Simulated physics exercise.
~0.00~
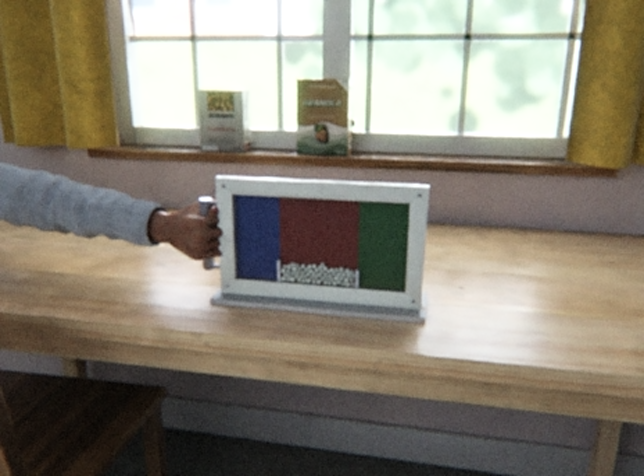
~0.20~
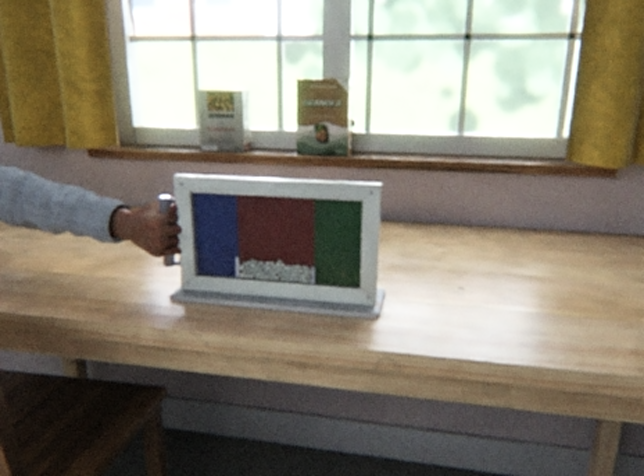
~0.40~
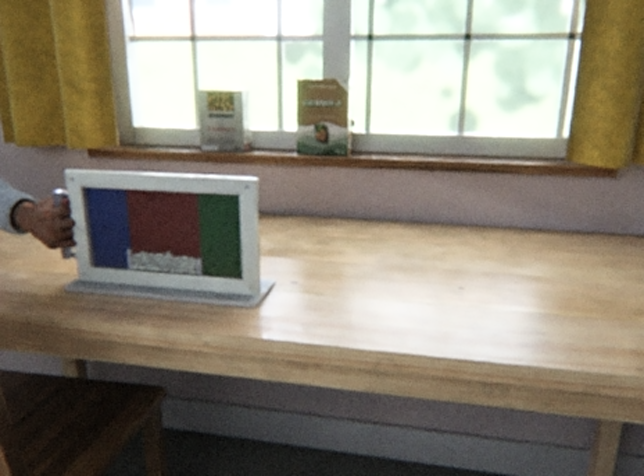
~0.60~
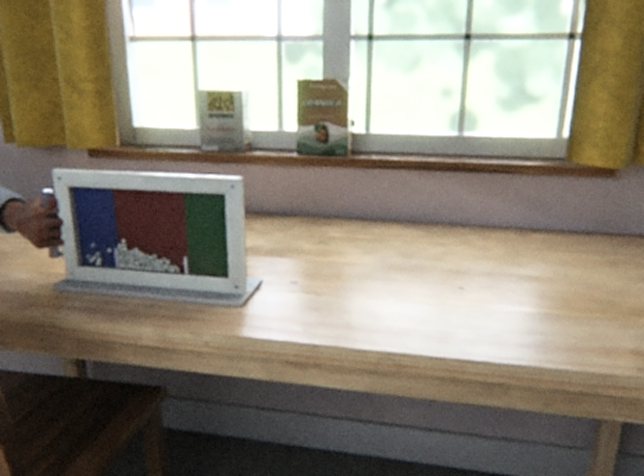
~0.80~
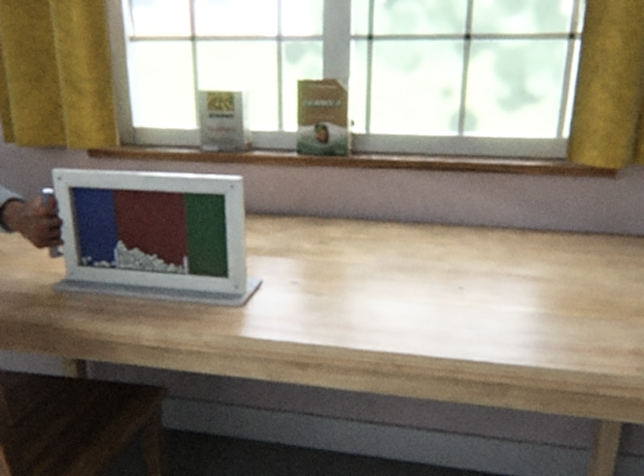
A framed case of white beads is slid left by a hand and stops, beads mostly over red.
